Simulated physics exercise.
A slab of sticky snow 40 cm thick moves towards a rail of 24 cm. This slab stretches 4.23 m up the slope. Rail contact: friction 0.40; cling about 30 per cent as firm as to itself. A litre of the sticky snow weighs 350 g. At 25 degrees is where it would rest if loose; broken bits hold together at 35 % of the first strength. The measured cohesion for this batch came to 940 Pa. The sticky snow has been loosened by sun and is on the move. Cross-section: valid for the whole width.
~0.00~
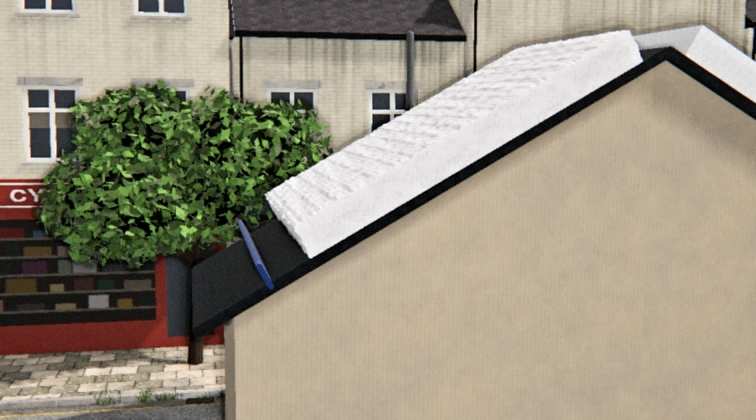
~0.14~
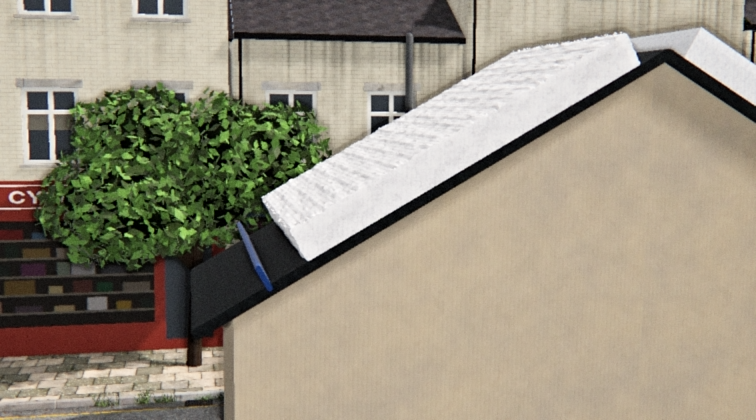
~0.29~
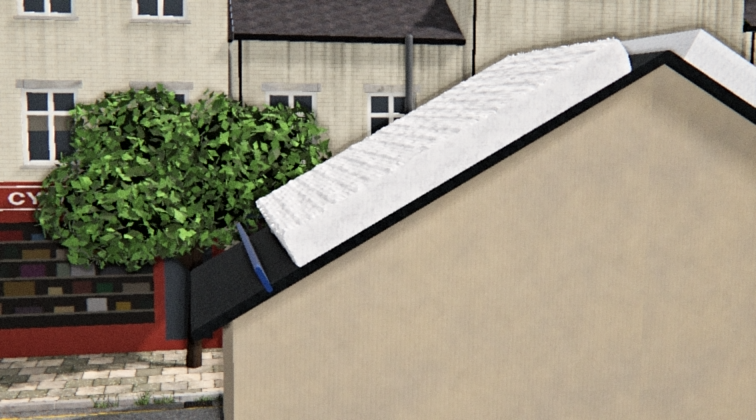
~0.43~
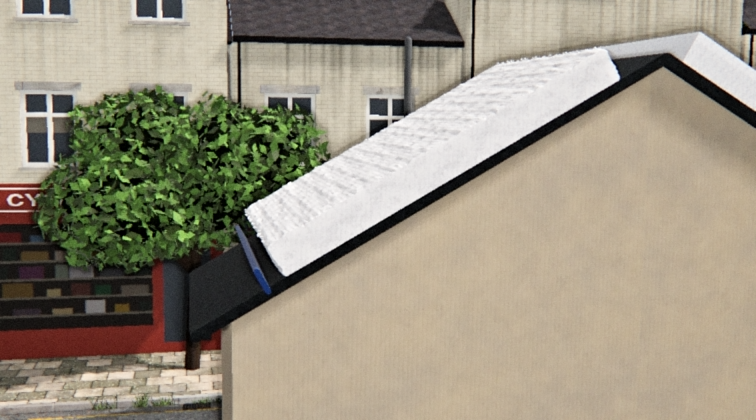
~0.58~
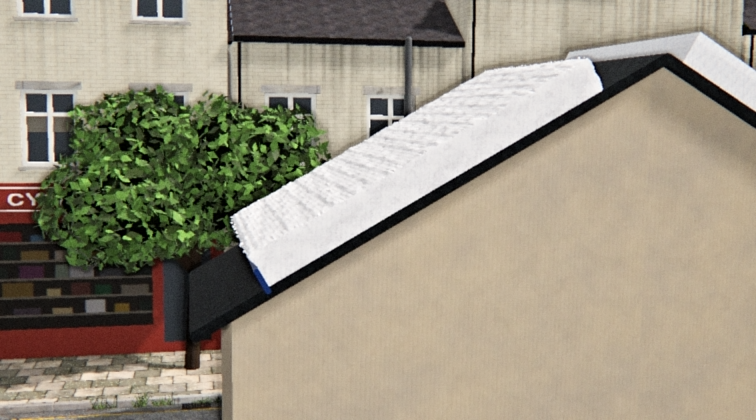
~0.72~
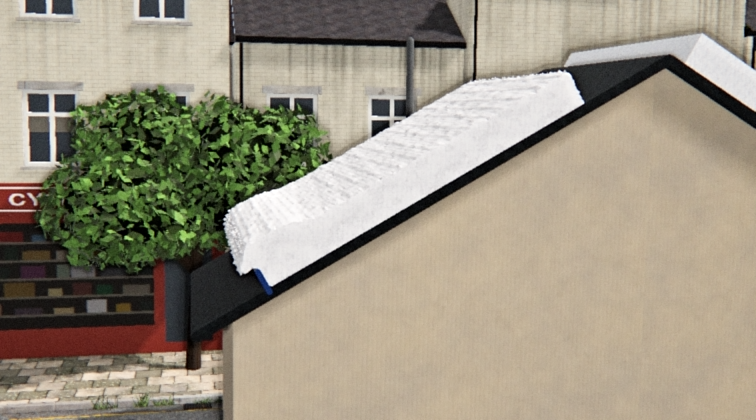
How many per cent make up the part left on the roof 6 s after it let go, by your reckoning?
By my reckoning, near 52 %.
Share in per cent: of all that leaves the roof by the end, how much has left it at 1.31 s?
20 per cent.
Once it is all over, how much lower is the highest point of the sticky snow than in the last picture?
Roughly 1.0 m.
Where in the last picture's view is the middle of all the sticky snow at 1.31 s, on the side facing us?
Look near (331, 226) in the final picture.
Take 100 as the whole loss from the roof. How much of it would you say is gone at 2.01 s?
About 60 %.
By 1.31 s, 92 % of the snow is on the roof.
By 2.01 s, 69 % of the snow is on the roof.
By 2.70 s, 59 % of the snow is on the roof.
By 3.40 s, 52 % of the snow is on the roof.
By 6.00 s, at the end, 52 % of the snow is on the roof.
